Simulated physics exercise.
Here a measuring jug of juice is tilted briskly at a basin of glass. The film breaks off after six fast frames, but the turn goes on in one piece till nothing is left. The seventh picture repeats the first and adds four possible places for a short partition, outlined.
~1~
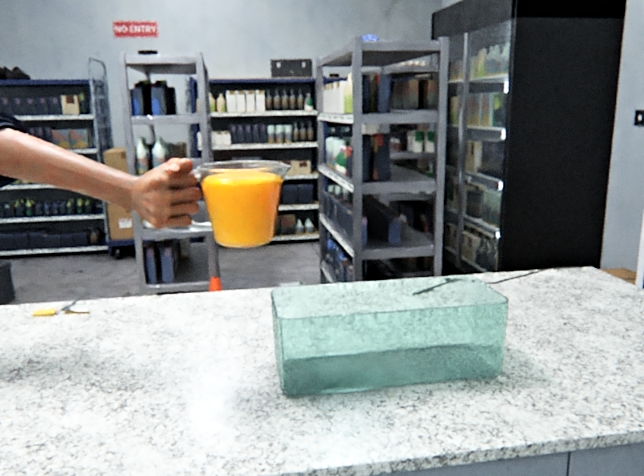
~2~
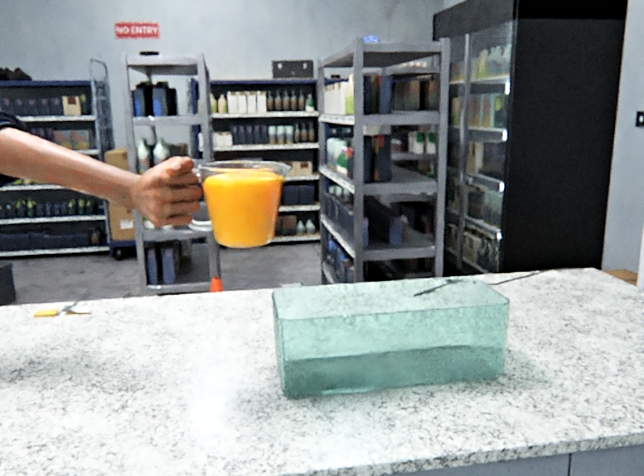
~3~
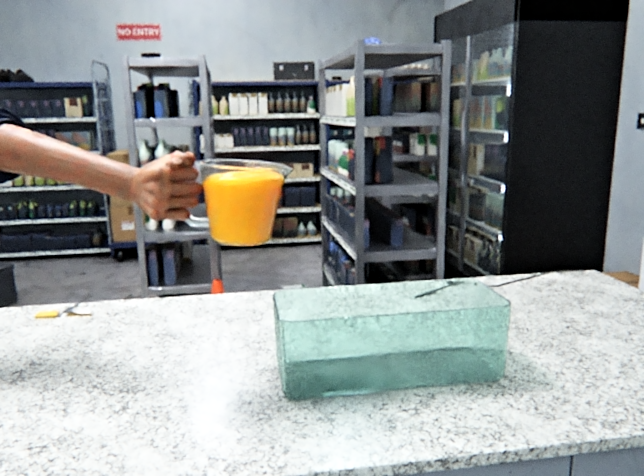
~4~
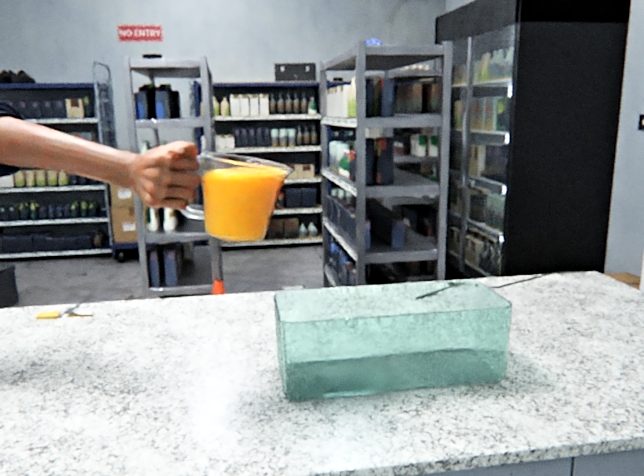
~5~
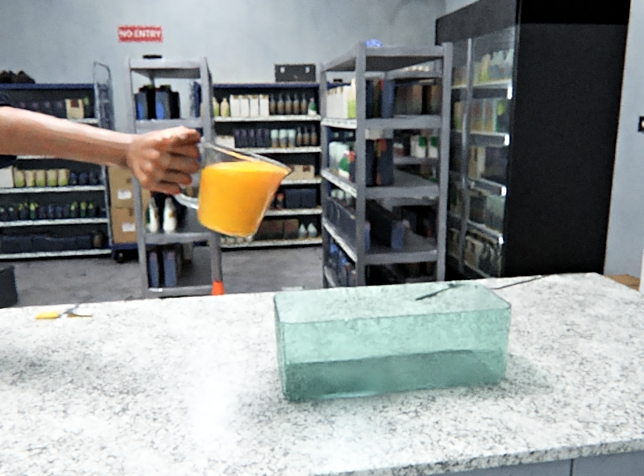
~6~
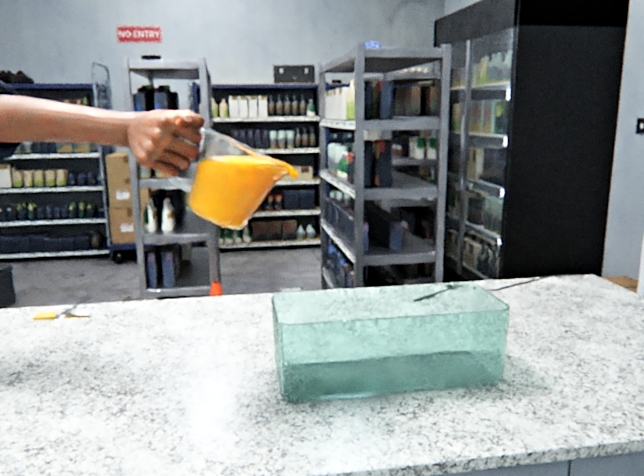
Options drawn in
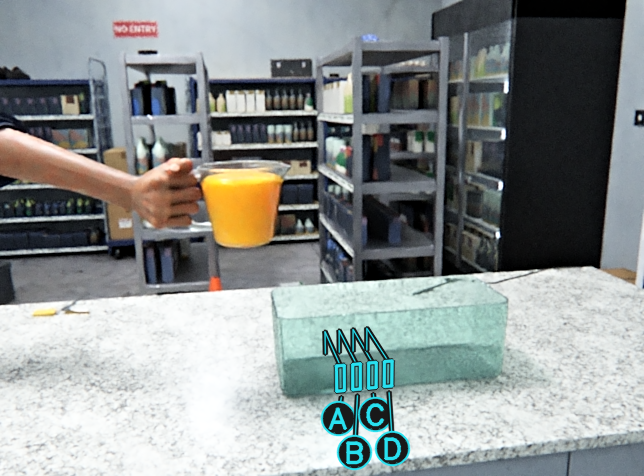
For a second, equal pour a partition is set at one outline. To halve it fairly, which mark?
It is D.
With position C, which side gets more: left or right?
The right side.
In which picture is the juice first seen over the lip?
Picture 6.
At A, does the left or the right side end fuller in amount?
The right side.
On the marked copy, A at (341, 396); B at (357, 395); C at (373, 393); D at (389, 392).
Choosing A, about 6 % ends left of the wall and 91 % right of it; 3 % is lost outside.
Choosing B, about 8 % ends left of the wall and 90 % right of it.
Choosing C, about 15 % ends left of the wall and 83 % right of it.
Choosing D, about 47 % ends left of the wall and 51 % right of it.
